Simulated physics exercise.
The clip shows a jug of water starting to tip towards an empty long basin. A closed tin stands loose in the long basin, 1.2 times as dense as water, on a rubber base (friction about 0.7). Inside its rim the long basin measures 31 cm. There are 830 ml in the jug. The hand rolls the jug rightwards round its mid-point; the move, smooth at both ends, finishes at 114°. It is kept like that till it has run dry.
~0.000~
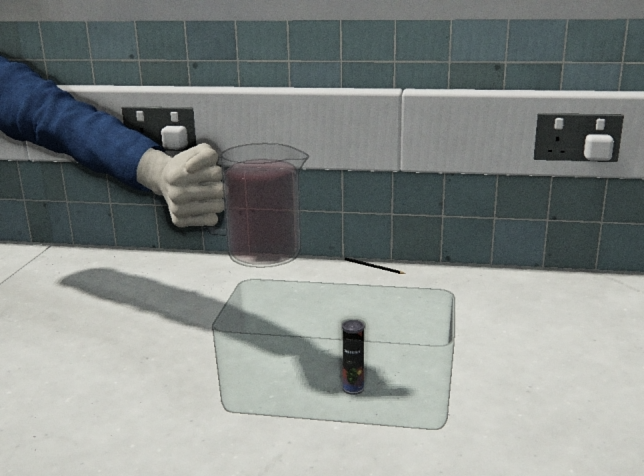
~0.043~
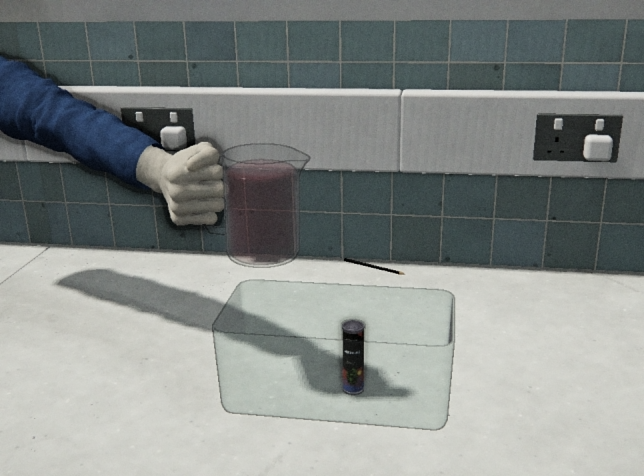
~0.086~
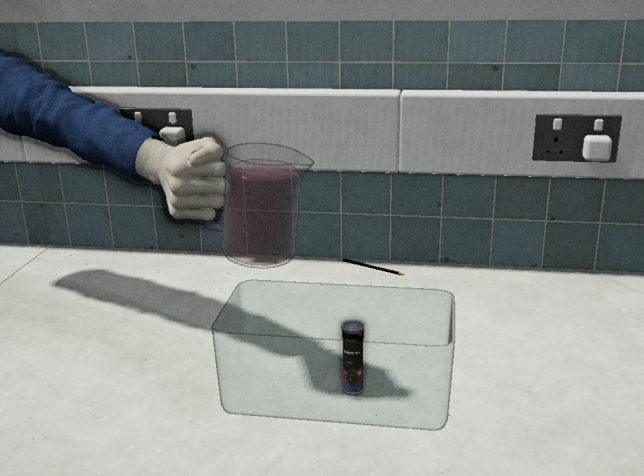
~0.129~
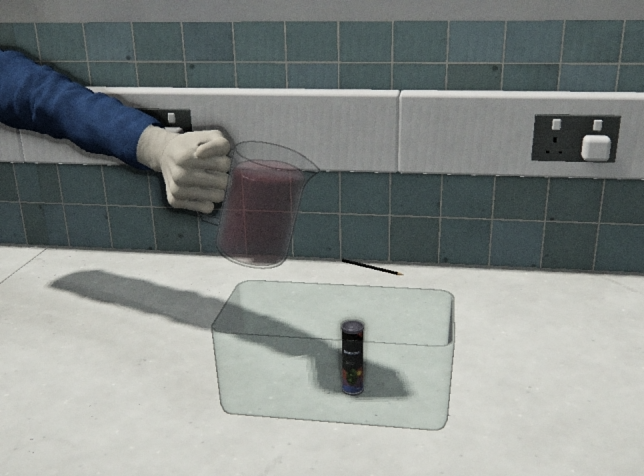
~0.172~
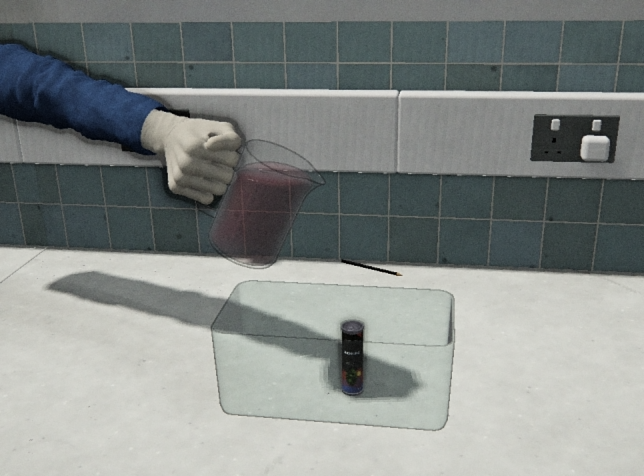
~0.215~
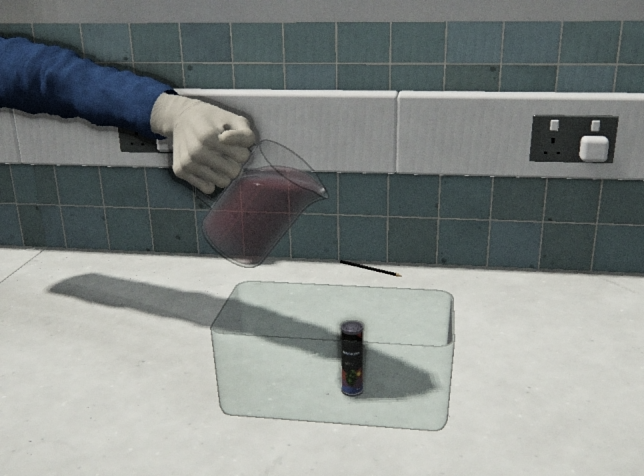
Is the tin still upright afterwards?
It stays up.
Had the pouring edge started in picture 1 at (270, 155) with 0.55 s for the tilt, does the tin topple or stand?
Then it topples.
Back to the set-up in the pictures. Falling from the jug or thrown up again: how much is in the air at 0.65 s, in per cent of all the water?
About 18 per cent.
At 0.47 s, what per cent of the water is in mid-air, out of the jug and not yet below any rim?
Some 26 per cent.
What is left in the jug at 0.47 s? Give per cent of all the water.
Near 58 in a hundred.
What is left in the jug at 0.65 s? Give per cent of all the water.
Near 14 in a hundred.
After 0.47 s the tilt is 108° and 58 per cent is still to pour; the tin stands where it began.
After 0.65 s the tilt is 114° and 15 per cent is still to pour; the tin stands where it began.
After 0.84 s the tilt is 114° and 1 per cent is still to pour; the tin stands where it began.
After 1.05 s the tilt is 114° and 0 per cent is still to pour; the tin stands where it began.
In the end the tin stands where it began.
